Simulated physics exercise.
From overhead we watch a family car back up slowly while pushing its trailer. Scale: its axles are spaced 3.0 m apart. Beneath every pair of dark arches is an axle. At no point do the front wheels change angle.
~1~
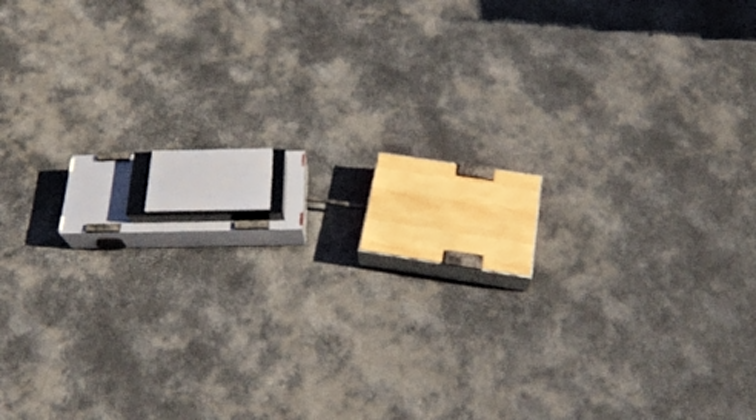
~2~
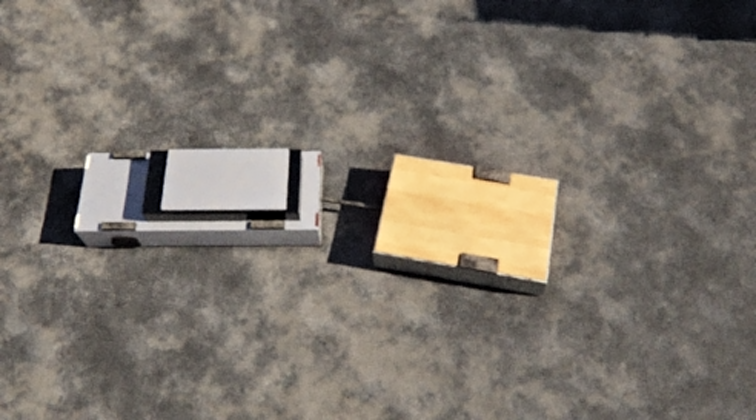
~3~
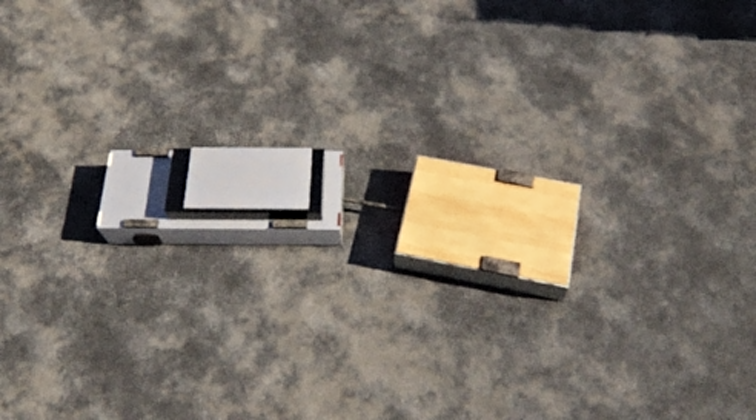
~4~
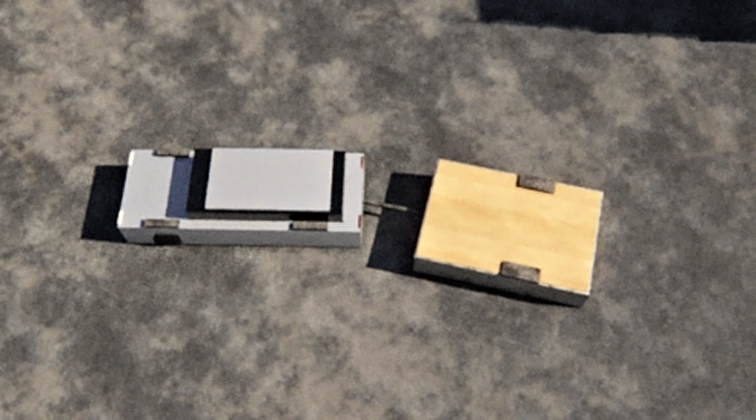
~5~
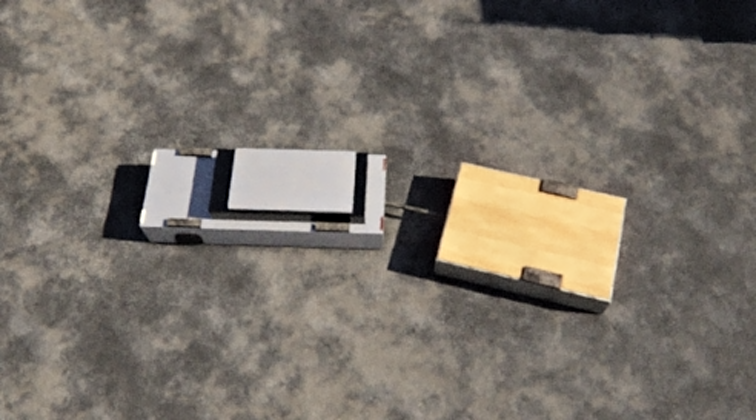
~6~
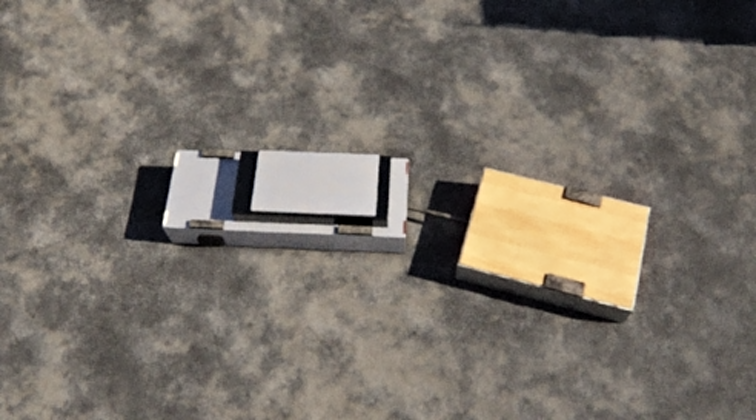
White family car backing slowly to the right across mottled grey ground, pushing a pale wooden-topped trailer that angles slightly downward.
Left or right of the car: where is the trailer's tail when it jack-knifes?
The car's left flank.
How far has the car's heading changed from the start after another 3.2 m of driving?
10°.
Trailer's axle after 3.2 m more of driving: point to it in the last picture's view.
Somewhere around pixel (730, 296).
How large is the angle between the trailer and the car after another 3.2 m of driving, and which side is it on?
It ends up around 20 degrees to its left.
With 1.6 m more driven, the tail is 17° to the car's left, the car has turned 6° and the trailer's axle is at (653, 263) of the last picture.
With 3.2 m more driven, the tail is 22° to the car's left, the car has turned 9° and the trailer's axle is at (730, 296) of the last picture.
With 4.8 m more driven, the tail is 30° to the car's left, the car has turned 12° and the trailer's axle is out of the picture.
With 6.4 m more driven, the tail is 42° to the car's left, the car has turned 15° and the trailer's axle is out of the picture.
With 8.0 m more driven, the tail is 60° to the car's left, the car has turned 18° and the trailer's axle is out of the picture; it has jack-knifed.
